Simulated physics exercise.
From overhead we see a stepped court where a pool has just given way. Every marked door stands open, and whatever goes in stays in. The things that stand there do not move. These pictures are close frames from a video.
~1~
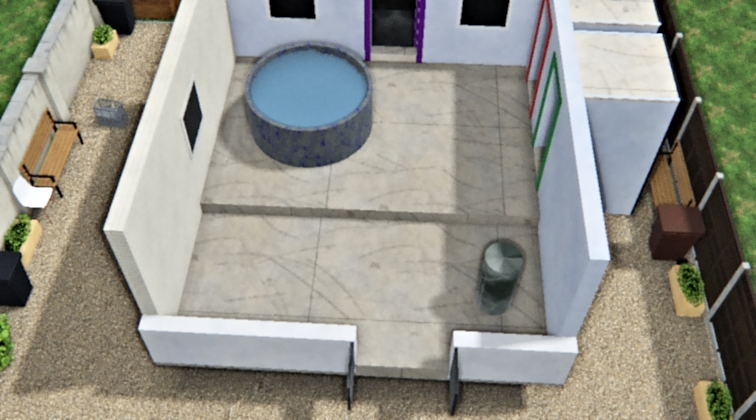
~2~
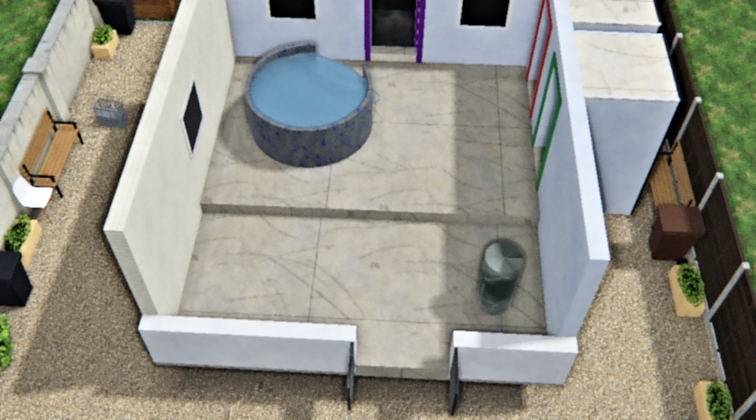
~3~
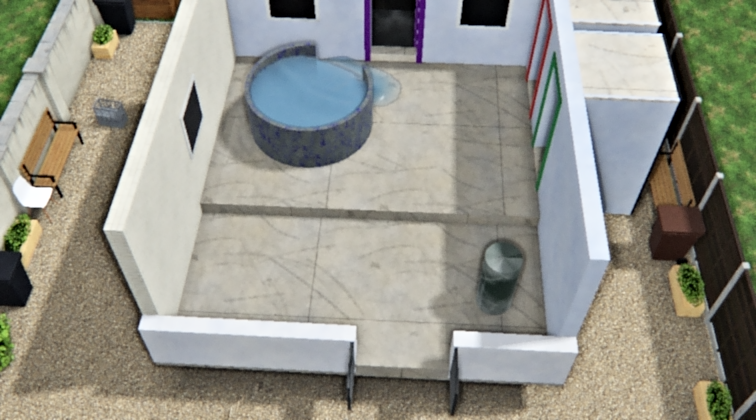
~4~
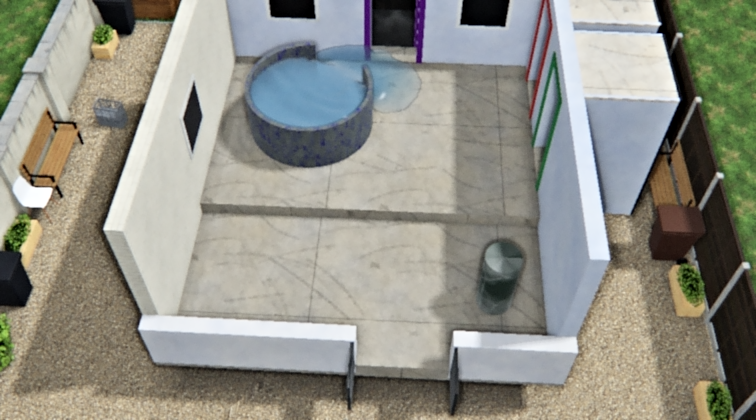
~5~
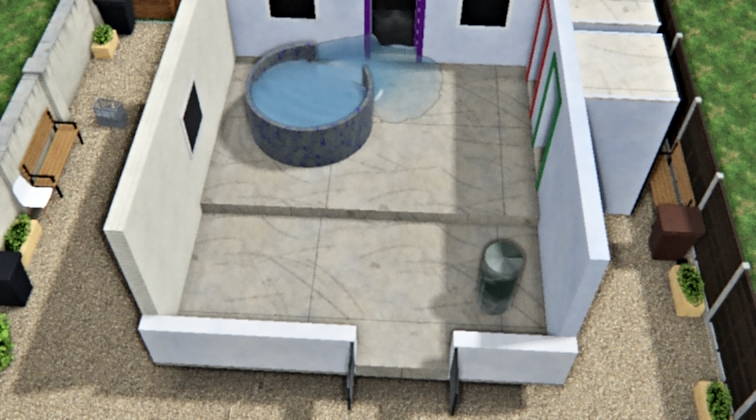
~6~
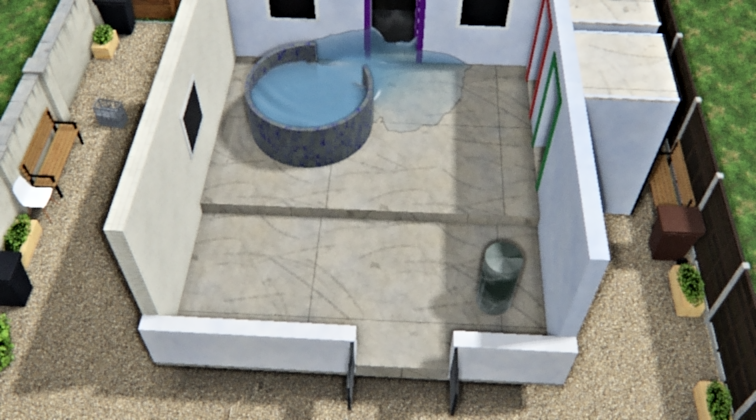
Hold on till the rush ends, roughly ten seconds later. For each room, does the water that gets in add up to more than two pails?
The green door lets in beyond two buckets; the red door lets in beyond two buckets; the purple door lets in beyond two buckets.
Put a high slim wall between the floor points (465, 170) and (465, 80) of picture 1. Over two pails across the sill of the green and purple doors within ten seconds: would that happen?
I'd expect the green door to be one that misses the threshold, and the purple door to be one that crosses the threshold.
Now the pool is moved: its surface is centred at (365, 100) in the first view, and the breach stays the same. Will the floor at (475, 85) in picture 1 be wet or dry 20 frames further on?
At that place: Flooded.
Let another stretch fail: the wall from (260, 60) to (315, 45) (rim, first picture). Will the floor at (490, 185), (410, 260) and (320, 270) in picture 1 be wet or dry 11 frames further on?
Bone-dry, bone-dry, bone-dry.
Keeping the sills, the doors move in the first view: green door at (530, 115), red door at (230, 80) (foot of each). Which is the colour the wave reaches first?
I'd go with the purple door.
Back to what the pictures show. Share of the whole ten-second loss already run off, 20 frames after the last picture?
Around 60 per cent.
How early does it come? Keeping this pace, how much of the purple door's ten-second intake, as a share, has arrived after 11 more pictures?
About 80 %.
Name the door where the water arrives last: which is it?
Last in line is the green one.
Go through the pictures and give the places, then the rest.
In the first frame, the round pool at (309, 88) is whole and still.
In the second frame, the front is at a hidden place, out from the gap on the round pool's far side.
In the third frame, water pours out on the round pool's far side and has run to (395, 84).
In the fourth frame, the front is at (417, 83), out from the gap on the round pool's far side.
In the fifth frame, water pours out on the round pool's far side and has run to (436, 65).
In the sixth frame, water pours out on the round pool's far side and has run to (466, 66).
A moment on, water covers 20 % of the floor; the green door not reached, the red door under two buckets in, the purple door far over two buckets in.
Next, water covers 30 % of the floor; the green door wet at the sill, nothing in, the red door far over two buckets in, the purple door far over two buckets in.
Then, water covers 50 % of the floor; the green door under two buckets in, the red door far over two buckets in, the purple door far over two buckets in.
Later, water covers 85 % of the floor; the green door over two buckets in, the red door far over two buckets in, the purple door far over two buckets in.
In the end, water covers 90 % of the floor; the green door over two buckets in, the red door far over two buckets in, the purple door far over two buckets in.
